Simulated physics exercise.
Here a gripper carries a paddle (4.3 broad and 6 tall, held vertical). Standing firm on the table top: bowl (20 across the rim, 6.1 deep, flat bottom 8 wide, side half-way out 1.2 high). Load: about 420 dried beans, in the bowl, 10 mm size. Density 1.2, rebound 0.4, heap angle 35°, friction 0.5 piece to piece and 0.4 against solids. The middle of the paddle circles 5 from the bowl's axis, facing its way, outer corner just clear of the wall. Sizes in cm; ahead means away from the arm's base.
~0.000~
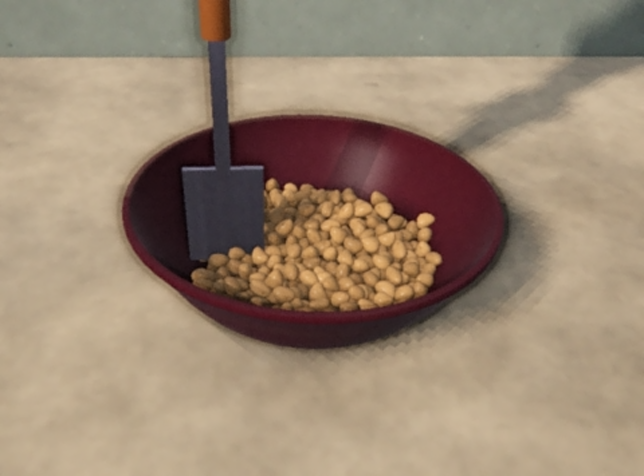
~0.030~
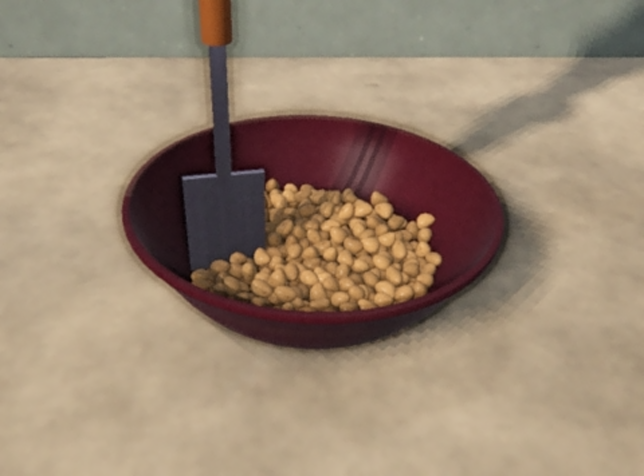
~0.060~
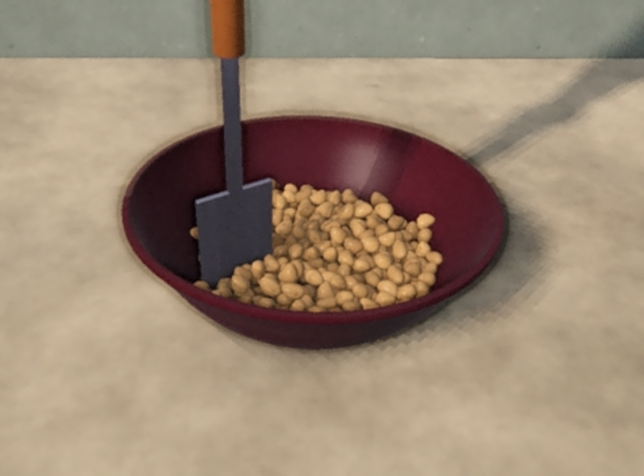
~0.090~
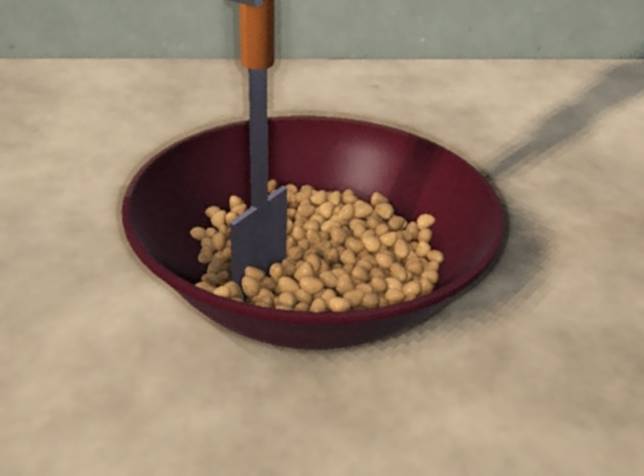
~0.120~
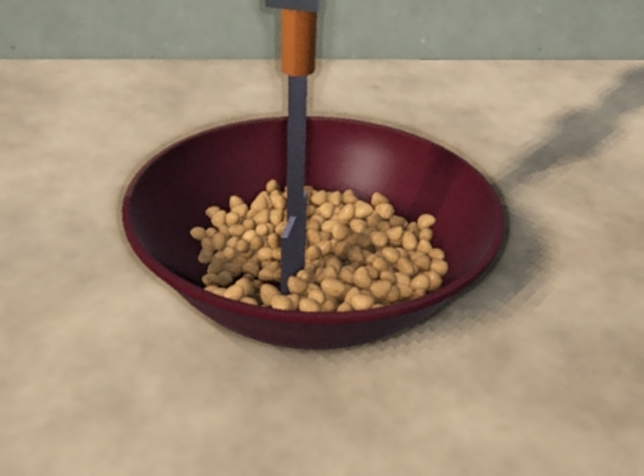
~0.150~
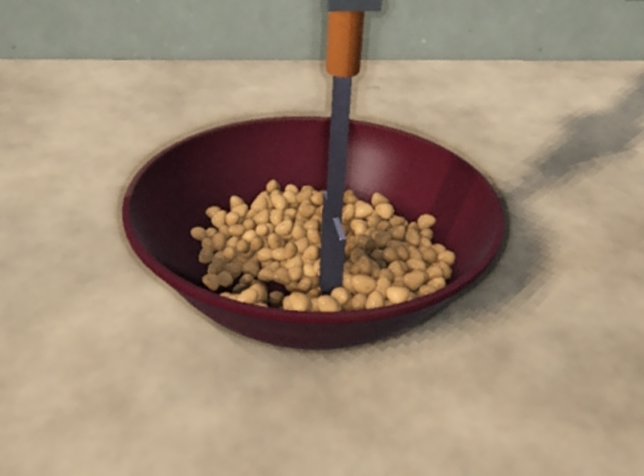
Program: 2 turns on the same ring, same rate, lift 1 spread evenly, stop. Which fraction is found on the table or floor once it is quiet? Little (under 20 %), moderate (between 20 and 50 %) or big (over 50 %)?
Share on the table or floor: Little (under 20 %).
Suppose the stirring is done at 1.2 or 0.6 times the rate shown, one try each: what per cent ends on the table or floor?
About 20 and 0 per cent.
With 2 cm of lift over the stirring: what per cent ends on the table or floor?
Some 10 per cent.
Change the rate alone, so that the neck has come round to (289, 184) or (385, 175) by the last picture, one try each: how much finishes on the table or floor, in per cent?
About 5 and 25 per cent.
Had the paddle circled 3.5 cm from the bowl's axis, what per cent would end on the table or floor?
It would be near 0 per cent.
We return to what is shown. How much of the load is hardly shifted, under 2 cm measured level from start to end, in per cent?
Some 15 per cent.
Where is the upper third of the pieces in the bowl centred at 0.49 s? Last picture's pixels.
Around (205, 209).
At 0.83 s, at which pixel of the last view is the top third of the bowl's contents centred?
At about (373, 227).
After 0.49 s, 338° round, highest piece 8 above the table; 392 in the bowl, 18 on the table or floor, 10 in flight or on the tool.
After 0.83 s, 223° round, highest piece 7 above the table; 376 in the bowl, 40 on the table or floor, 4 in flight or on the tool.
After 1.20 s, 0° round, highest piece 5 above the table; 375 in the bowl, 45 on the table or floor.
After 1.90 s, 0° round, highest piece 5 above the table; 375 in the bowl, 45 on the table or floor.
In the end, 375 in the bowl, 45 on the table or floor. That is 11 % on the table or floor.
